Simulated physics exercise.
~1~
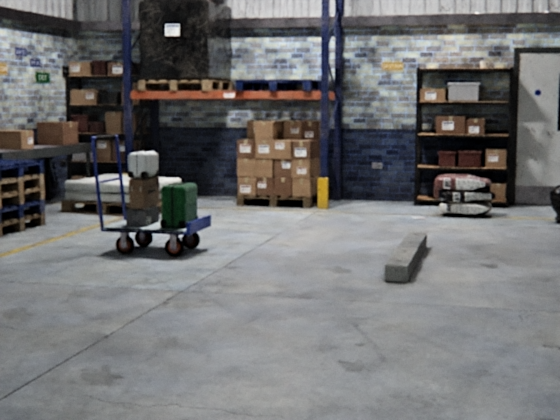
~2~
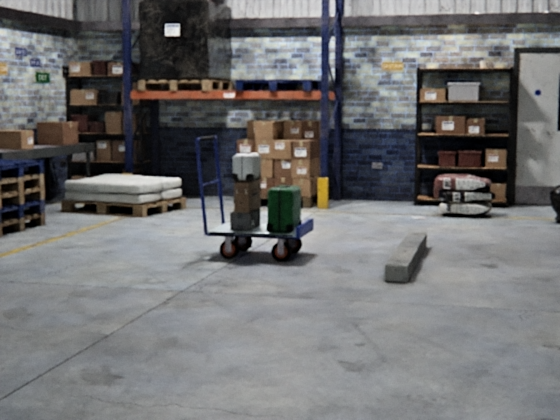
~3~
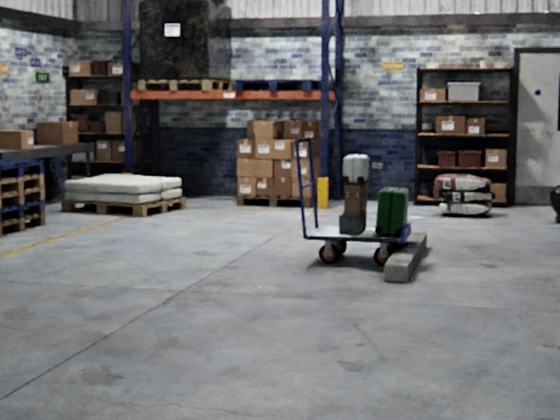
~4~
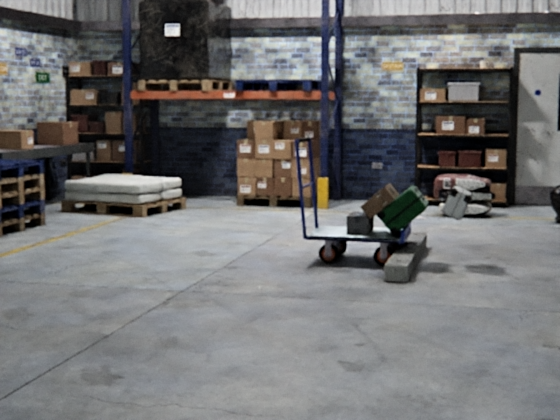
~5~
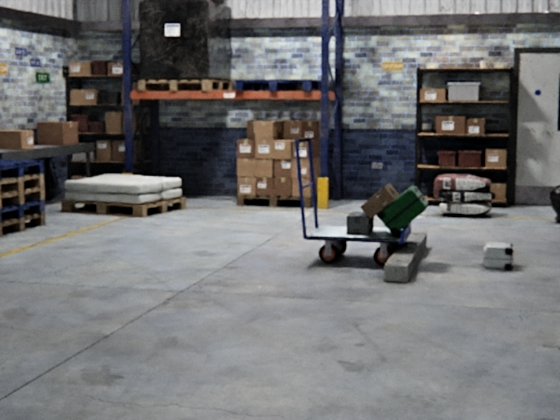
A trolley rolls right into a kerb and stops, tipping its load and throwing the white suitcase onto the floor.
